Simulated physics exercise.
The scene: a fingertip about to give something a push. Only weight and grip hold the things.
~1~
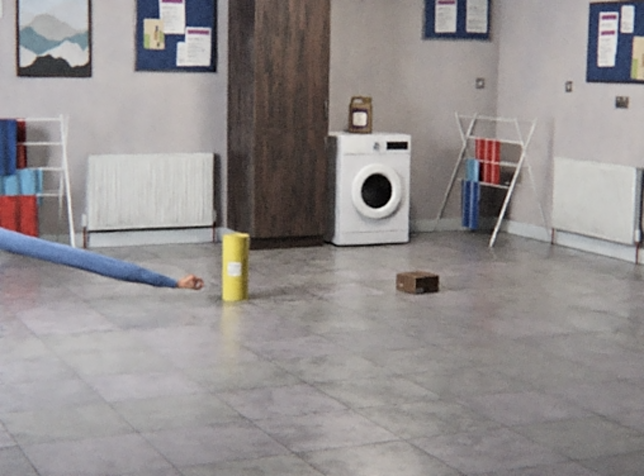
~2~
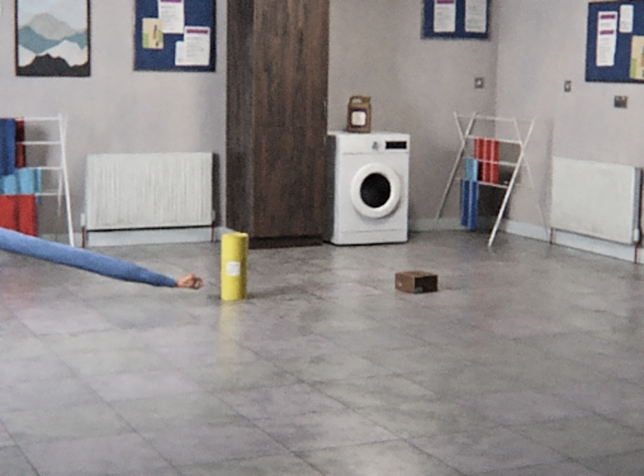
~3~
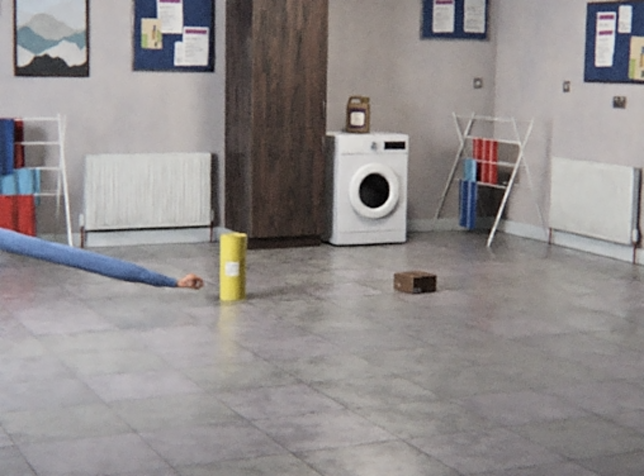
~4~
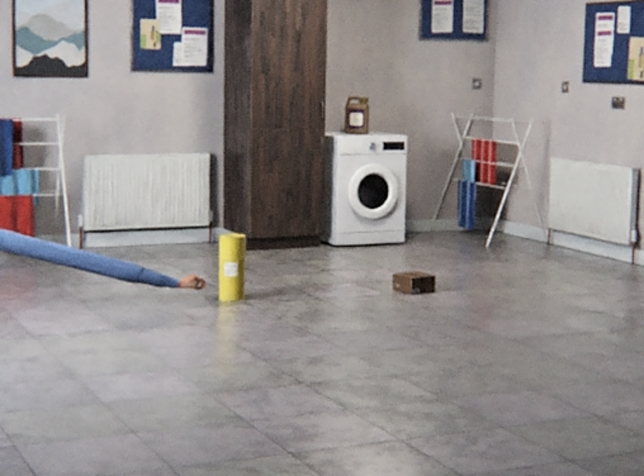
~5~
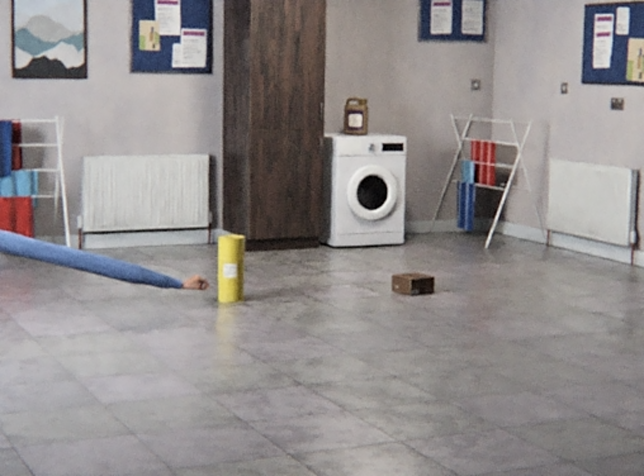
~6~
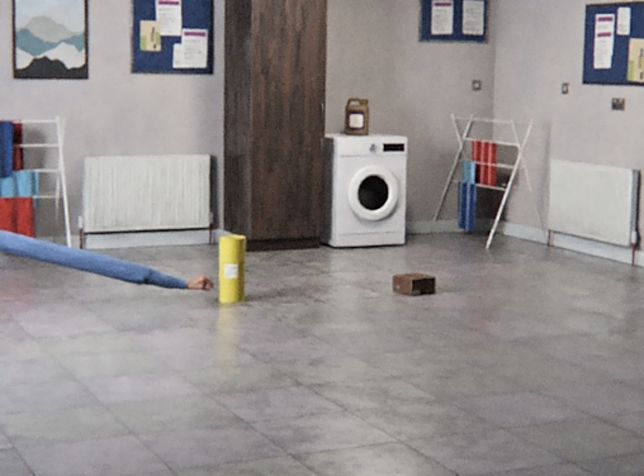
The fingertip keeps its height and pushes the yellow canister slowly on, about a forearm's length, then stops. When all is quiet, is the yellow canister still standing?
The yellow canister keeps standing.
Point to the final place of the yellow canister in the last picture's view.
Around (284, 266).
Then, 0.50 s after the last picture, yellow canister slid about its own width near (252, 268).
Then, 0.90 s after the last picture, yellow canister slid well along near (273, 266).
At rest, moved from the start, yellow canister. Seen from the same camera at the end, yellow canister near (284, 266).
